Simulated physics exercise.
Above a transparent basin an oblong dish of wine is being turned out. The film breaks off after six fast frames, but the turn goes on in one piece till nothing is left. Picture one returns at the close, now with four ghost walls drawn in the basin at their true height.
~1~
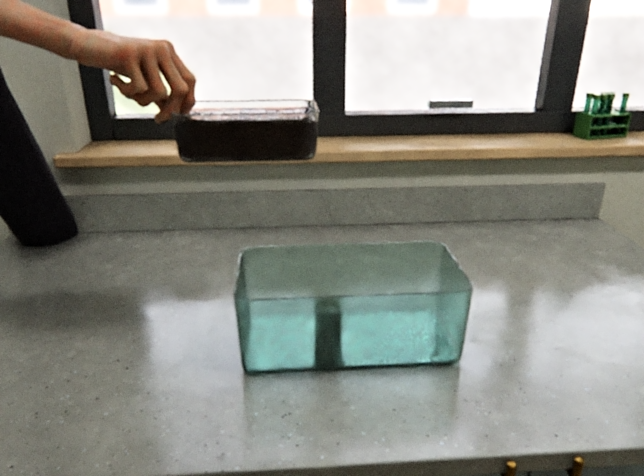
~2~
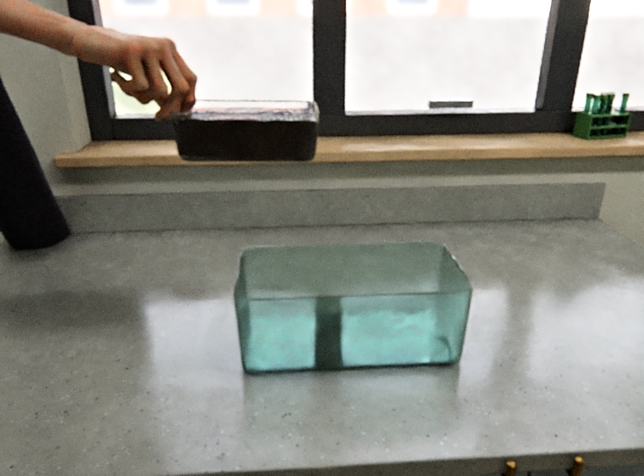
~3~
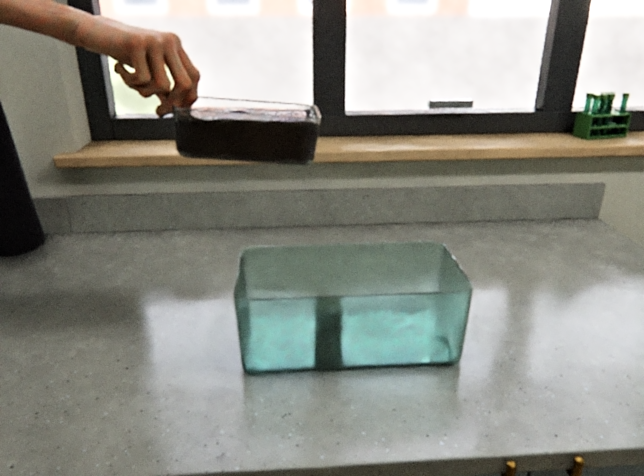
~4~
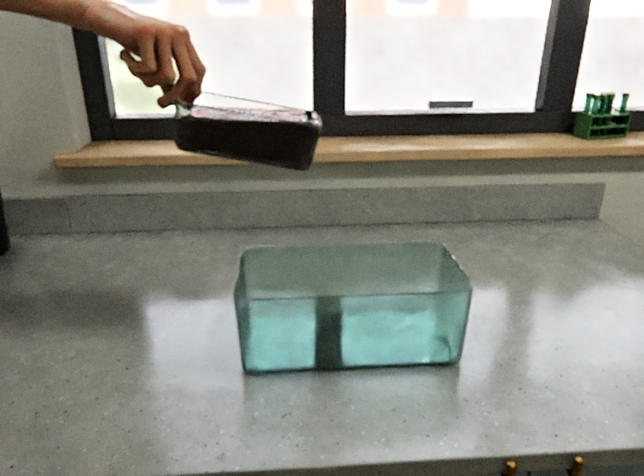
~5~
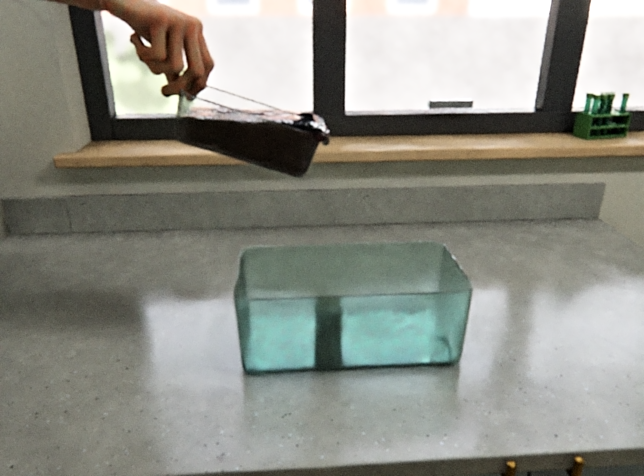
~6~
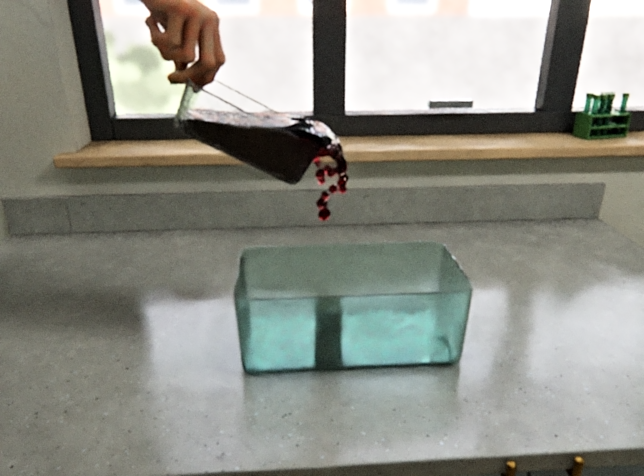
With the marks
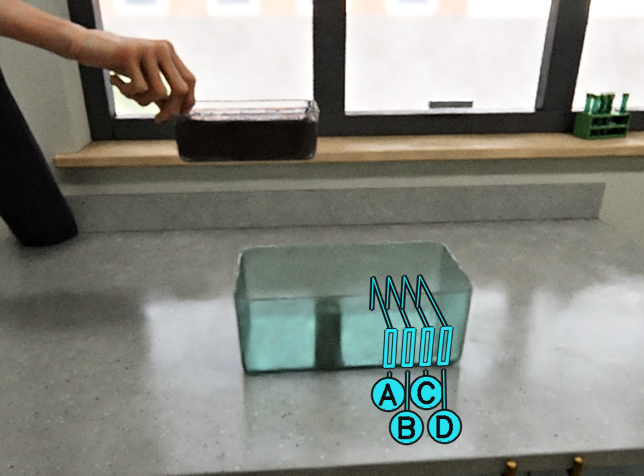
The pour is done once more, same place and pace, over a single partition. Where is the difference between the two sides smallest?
The best position is A.
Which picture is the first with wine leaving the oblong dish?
In picture 5.
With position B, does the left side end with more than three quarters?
Yes.
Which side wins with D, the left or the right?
The left one.
In cyan, A at (389, 372); B at (407, 371); C at (425, 370); D at (443, 369).
If A is chosen, about 49 % ends left of the wall and 46 % right of it; 5 % is lost outside.
If B is chosen, about 88 % ends left of the wall and 6 % right of it; 6 % is lost outside.
If C is chosen, about 94 % ends left of the wall and 2 % right of it; 5 % is lost outside.
If D is chosen, about 93 % ends left of the wall and 2 % right of it; 5 % is lost outside.
